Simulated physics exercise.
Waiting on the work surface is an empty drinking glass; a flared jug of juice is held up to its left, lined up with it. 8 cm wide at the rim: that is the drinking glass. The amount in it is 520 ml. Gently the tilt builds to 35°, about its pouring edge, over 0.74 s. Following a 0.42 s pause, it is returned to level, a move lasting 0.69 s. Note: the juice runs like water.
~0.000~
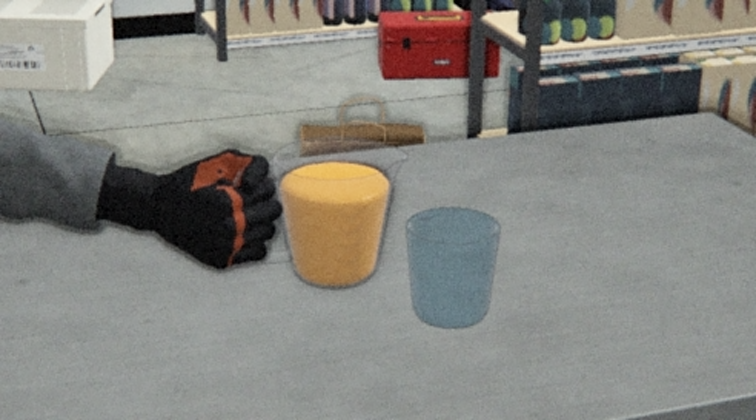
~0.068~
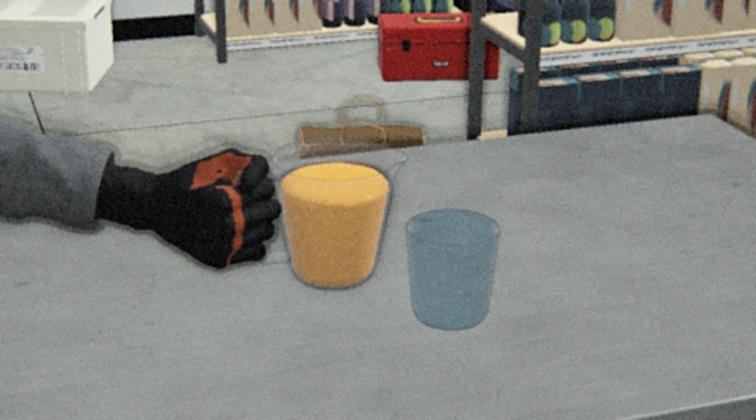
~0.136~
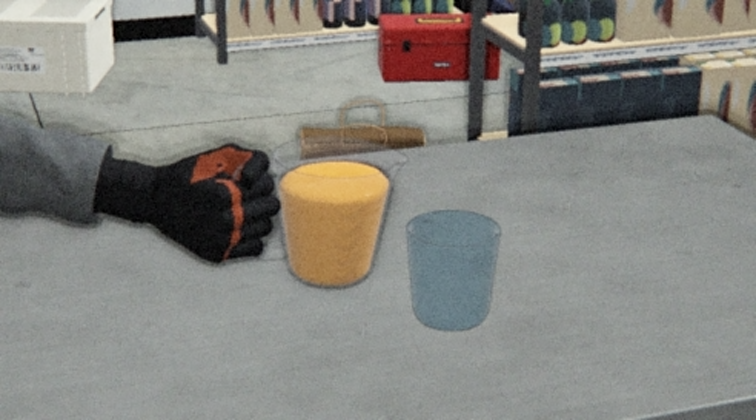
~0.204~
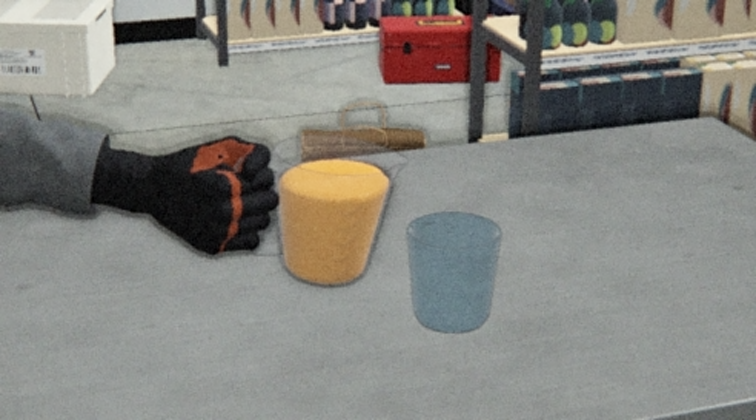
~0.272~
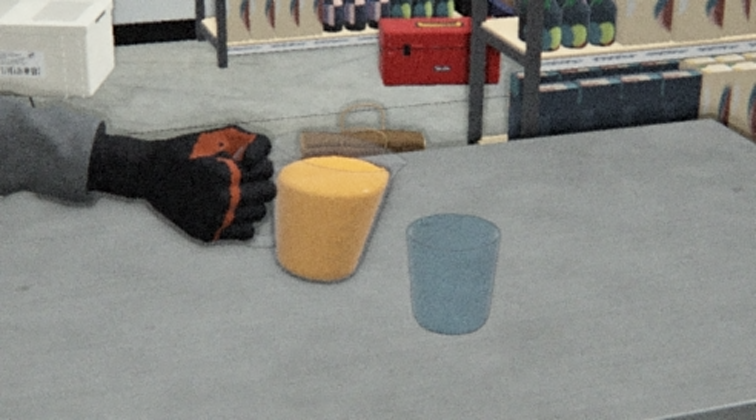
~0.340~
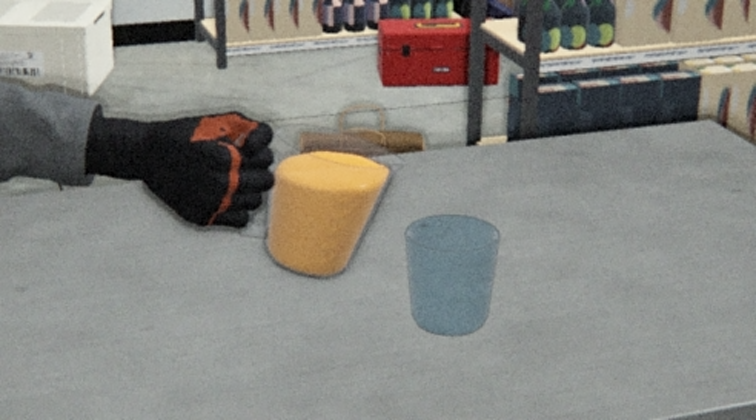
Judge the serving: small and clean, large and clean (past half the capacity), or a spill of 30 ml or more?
The serving is small and clean.
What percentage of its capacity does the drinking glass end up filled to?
I'd say it is close to 25 in a hundred full at the end.
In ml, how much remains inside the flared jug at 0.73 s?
Roughly 490 ml, give or take.
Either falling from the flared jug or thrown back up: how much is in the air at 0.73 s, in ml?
20 ml.
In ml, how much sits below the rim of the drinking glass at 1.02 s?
About 50 ml.
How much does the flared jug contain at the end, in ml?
Roughly 430 ml stays in it.
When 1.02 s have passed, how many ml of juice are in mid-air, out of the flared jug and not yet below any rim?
I'd estimate close to 15 ml in the air.
After 0.73 s the tilt is 35° and the drinking glass has 10 ml, the flared jug 490 ml, and 0 ml is on the work surface.
After 1.02 s the tilt is 35° and the drinking glass has 50 ml, the flared jug 455 ml, and 0 ml is on the work surface.
After 1.32 s the tilt is 31° and the drinking glass has 80 ml, the flared jug 435 ml, and 0 ml is on the work surface.
After 1.64 s the tilt is 7° and the drinking glass has 90 ml, the flared jug 430 ml, and 0 ml is on the work surface.
In the end the drinking glass has 90 ml, the flared jug 430 ml, and 0 ml is on the work surface.
